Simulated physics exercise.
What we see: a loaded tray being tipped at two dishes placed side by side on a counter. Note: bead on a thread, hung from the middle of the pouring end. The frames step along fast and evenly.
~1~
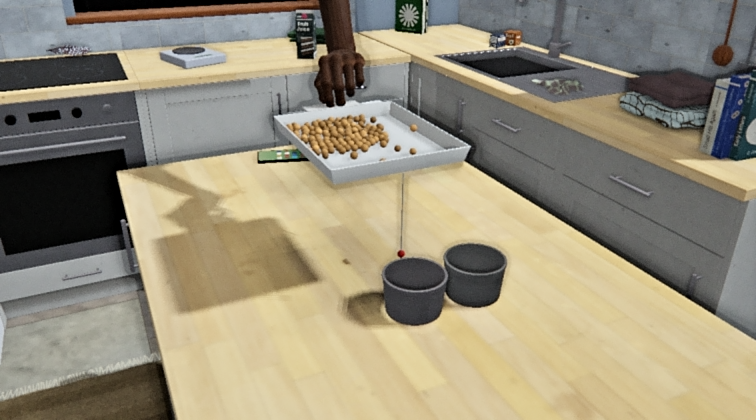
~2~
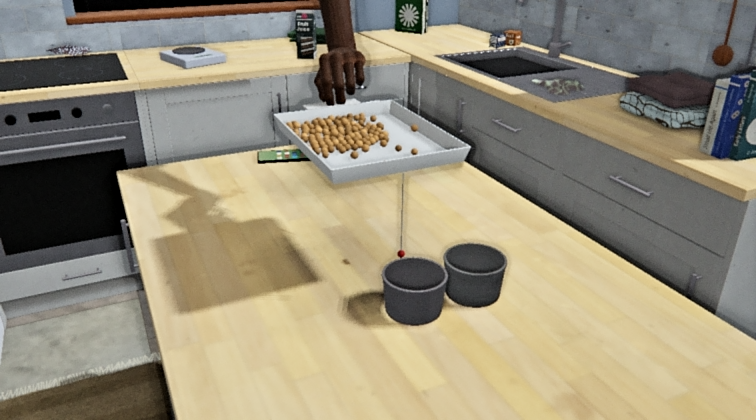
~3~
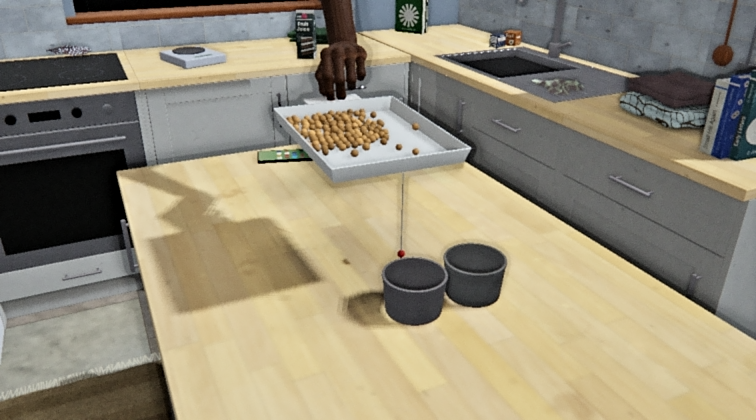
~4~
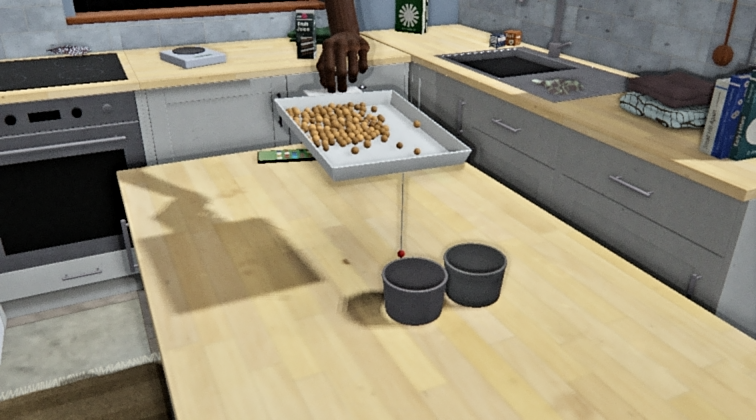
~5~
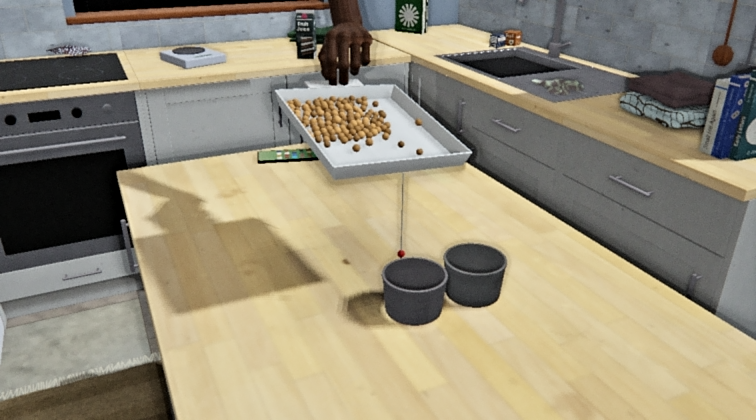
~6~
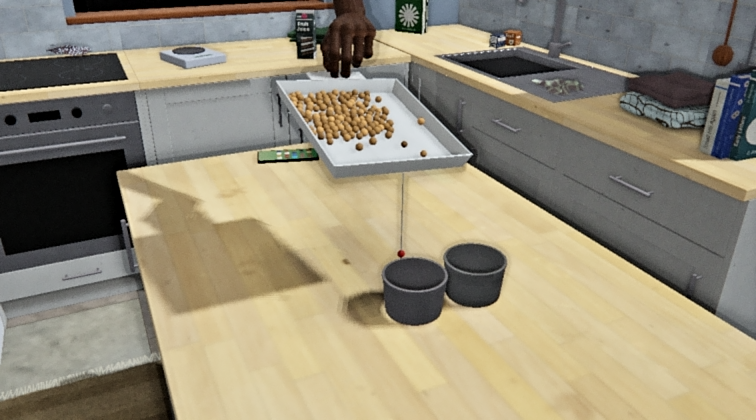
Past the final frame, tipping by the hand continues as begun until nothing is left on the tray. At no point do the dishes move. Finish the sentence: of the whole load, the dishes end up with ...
... more than half.
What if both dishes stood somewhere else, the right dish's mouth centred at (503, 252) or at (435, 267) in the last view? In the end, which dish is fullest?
The left-hand one the first time, the right-hand one the second.
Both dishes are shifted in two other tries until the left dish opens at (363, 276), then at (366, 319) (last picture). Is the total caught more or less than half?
Together the dishes get less than a half first, then less than a half.
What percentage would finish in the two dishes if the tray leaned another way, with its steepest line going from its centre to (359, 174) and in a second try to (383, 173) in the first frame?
0 % and 20 %.
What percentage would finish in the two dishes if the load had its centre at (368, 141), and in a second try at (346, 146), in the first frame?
First 90 %, then 90 %.
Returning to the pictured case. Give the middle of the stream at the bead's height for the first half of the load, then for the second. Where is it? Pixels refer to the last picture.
First part (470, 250), rest (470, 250).
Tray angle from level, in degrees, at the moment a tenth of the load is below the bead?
60° or so.
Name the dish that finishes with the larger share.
Observation: The one at right.
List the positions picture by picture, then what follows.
In the first frame, corners of the pouring end at (334, 168) and (464, 146), level; middle of the load at (341, 135), round wooden beads; left dish at (430, 304); right dish at (491, 287); bead on its thread at (401, 254).
In the second frame, corners of the pouring end at (334, 167) and (465, 146), level; middle of the load at (342, 133).
In the third frame, corners of the pouring end at (335, 167) and (465, 147), tipped barely, lowest at the right corner; middle of the load at (342, 130).
In the fourth frame, corners of the pouring end at (336, 165) and (466, 149), tipped a little, lowest at the right corner; middle of the load at (342, 124), a stray few on the move.
In the fifth frame, corners of the pouring end at (336, 164) and (466, 151), tipped a little, lowest at the right corner; middle of the load at (344, 119), a stray few on the move.
In the sixth frame, corners of the pouring end at (337, 163) and (466, 153), tipped a little, lowest at the right corner; middle of the load at (346, 115), about half on the move; left dish at (430, 304); right dish at (491, 287).
Soon after the last picture, tray tipped steeply; most on the tray; a small part in the right dish; a stray few outside both; a small part in the air.
A little later, tray tipped right over; a small part on the tray; a small part in the left dish; about half in the right dish; a small part outside both; about a quarter in the air.
Later still, tray tipped past a quarter turn; a small part in the left dish; about two thirds in the right dish; about a quarter outside both.
By the end, tray tipped past a quarter turn; a small part in the left dish; about two thirds in the right dish; about a quarter outside both.
